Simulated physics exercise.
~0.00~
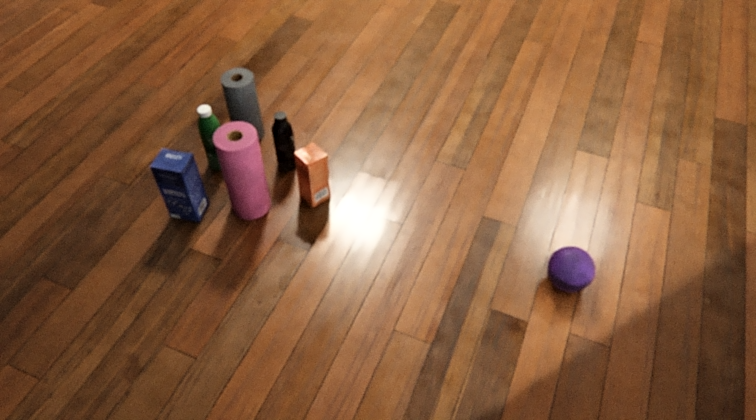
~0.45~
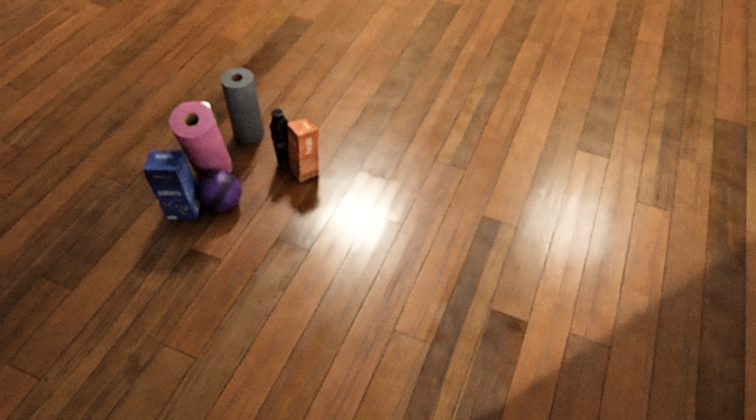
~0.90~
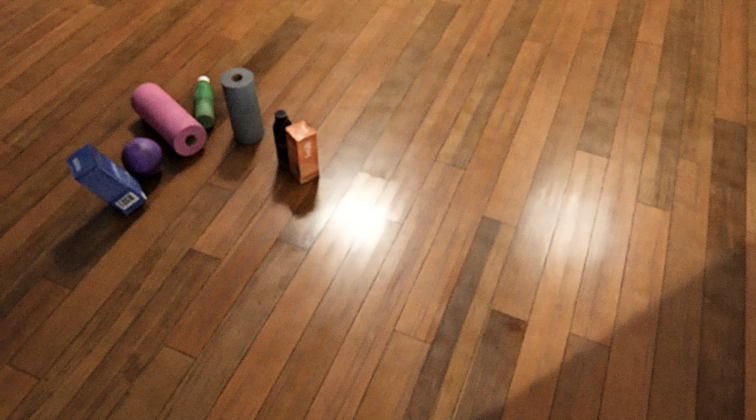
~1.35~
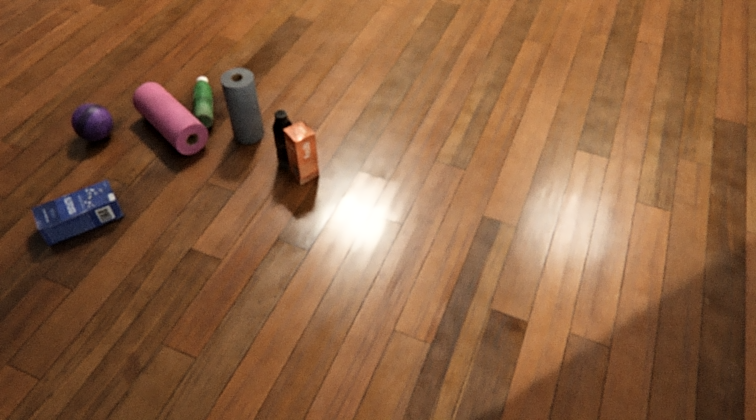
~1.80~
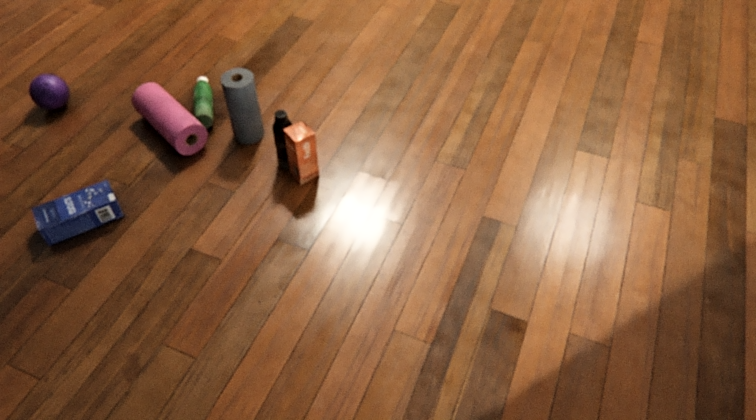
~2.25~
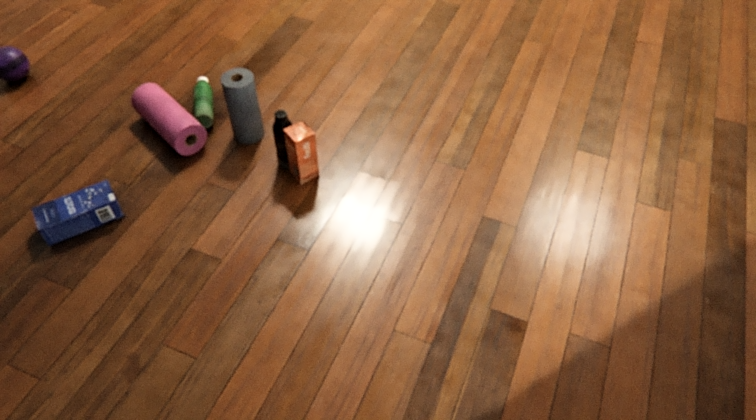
Purple ball rolling left across a wooden floor, toppling a pink roll, green bottle and blue carton, then nearing the left edge.
